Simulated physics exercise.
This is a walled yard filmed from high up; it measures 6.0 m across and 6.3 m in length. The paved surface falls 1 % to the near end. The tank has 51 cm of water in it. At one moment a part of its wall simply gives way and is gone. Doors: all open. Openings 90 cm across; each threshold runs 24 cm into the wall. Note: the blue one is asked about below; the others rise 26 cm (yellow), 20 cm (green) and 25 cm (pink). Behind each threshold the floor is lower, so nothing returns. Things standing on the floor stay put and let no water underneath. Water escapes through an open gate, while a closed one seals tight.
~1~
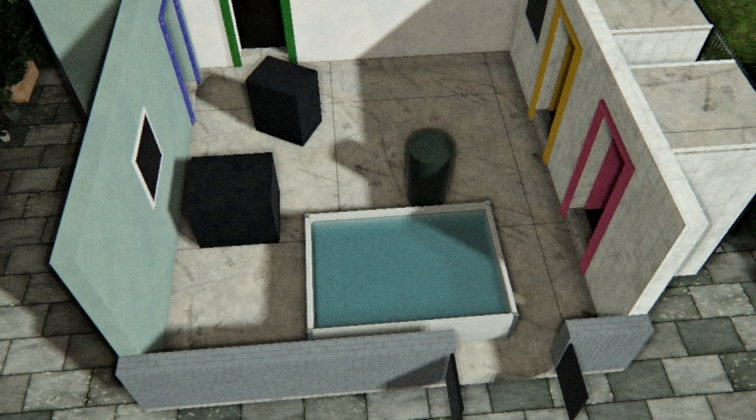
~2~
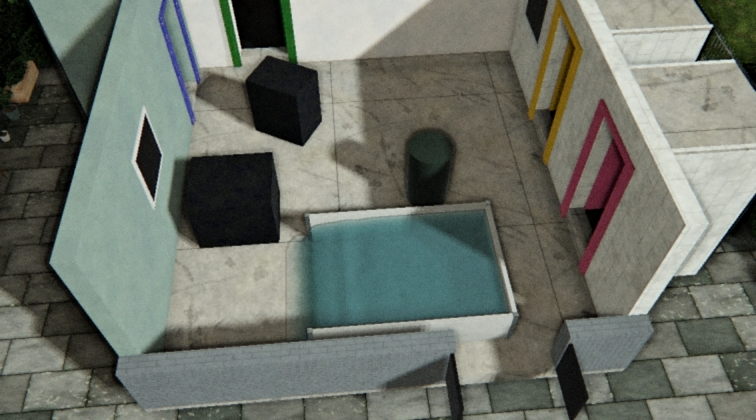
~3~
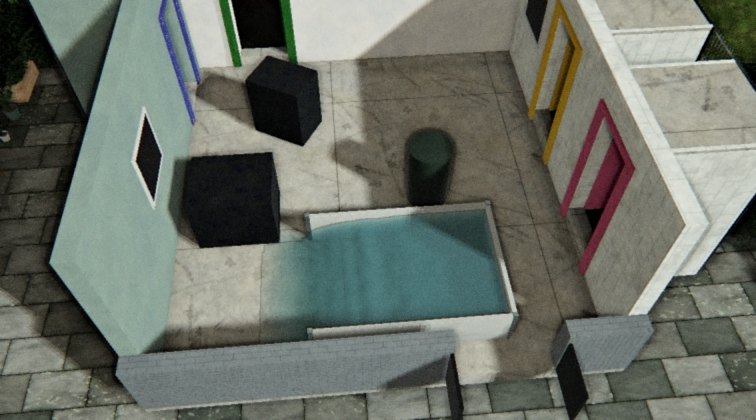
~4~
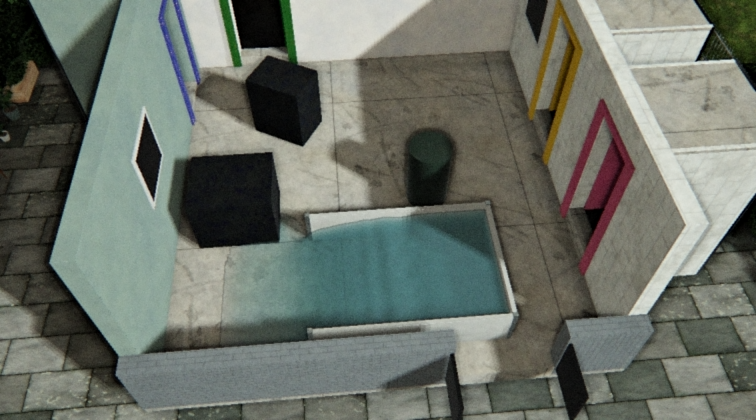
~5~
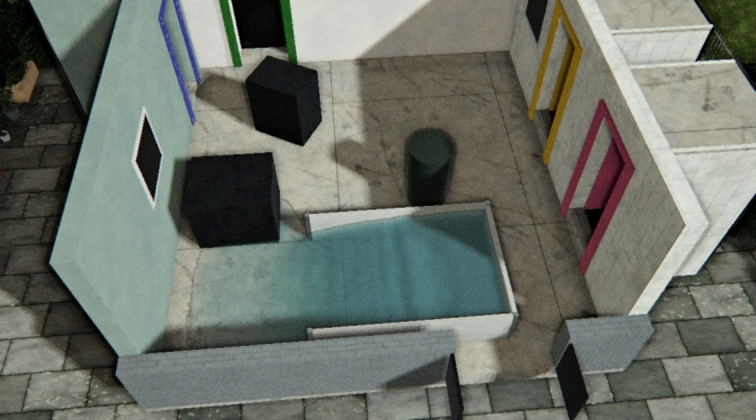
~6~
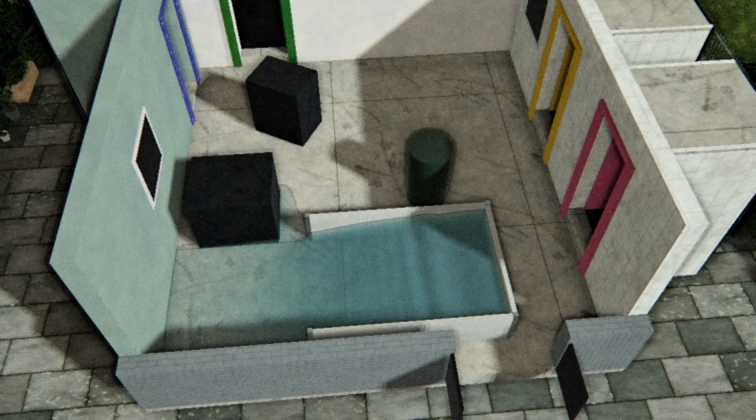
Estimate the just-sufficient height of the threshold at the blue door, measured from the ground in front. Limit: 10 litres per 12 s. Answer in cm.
I would say 6 cm.
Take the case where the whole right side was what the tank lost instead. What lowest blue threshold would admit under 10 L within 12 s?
That way, roughly 10.5 cm.
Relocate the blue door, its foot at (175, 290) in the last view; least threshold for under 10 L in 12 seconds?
Something near 34 cm.
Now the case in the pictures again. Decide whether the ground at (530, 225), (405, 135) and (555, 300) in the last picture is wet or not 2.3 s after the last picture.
1: Unwetted; 2: Unwetted; 3: Unwetted.
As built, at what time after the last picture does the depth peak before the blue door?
The level tops out around 6.5 s.
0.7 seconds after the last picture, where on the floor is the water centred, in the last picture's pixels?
The water's centre is at about (344, 292).
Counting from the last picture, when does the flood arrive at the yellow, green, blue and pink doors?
Door yellow: 7.0 seconds; door green: 2.6 seconds; door blue: 1.8 seconds; door pink: 4.5 seconds.
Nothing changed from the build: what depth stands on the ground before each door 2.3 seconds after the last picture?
Depths in cm - yellow: 0, green: 0, blue: 3, pink: 0.
Then, 0.7 s after the last picture water covers 20 % of the floor, deepest (41 cm) near (162, 369); it has not reached the blue door.
Then, 2.3 s after the last picture water covers 35 % of the floor, deepest (37 cm) near (225, 263); 3 cm at the blue door, 0 litres in over its 11 cm threshold.
Then, 11.3 s after the last picture water covers 95 % of the floor, deepest (15 cm) near (161, 382); 6 cm at the blue door, 0 litres in over its 11 cm threshold.
At the blue door as built, the water peaked near 9 cm, 6.5 s after the last picture.
With a threshold of 5.5 cm, 14 litres would have come in within the 12 s; with 6.5 cm, 7 litres. So under 10 litres takes about 6 cm.
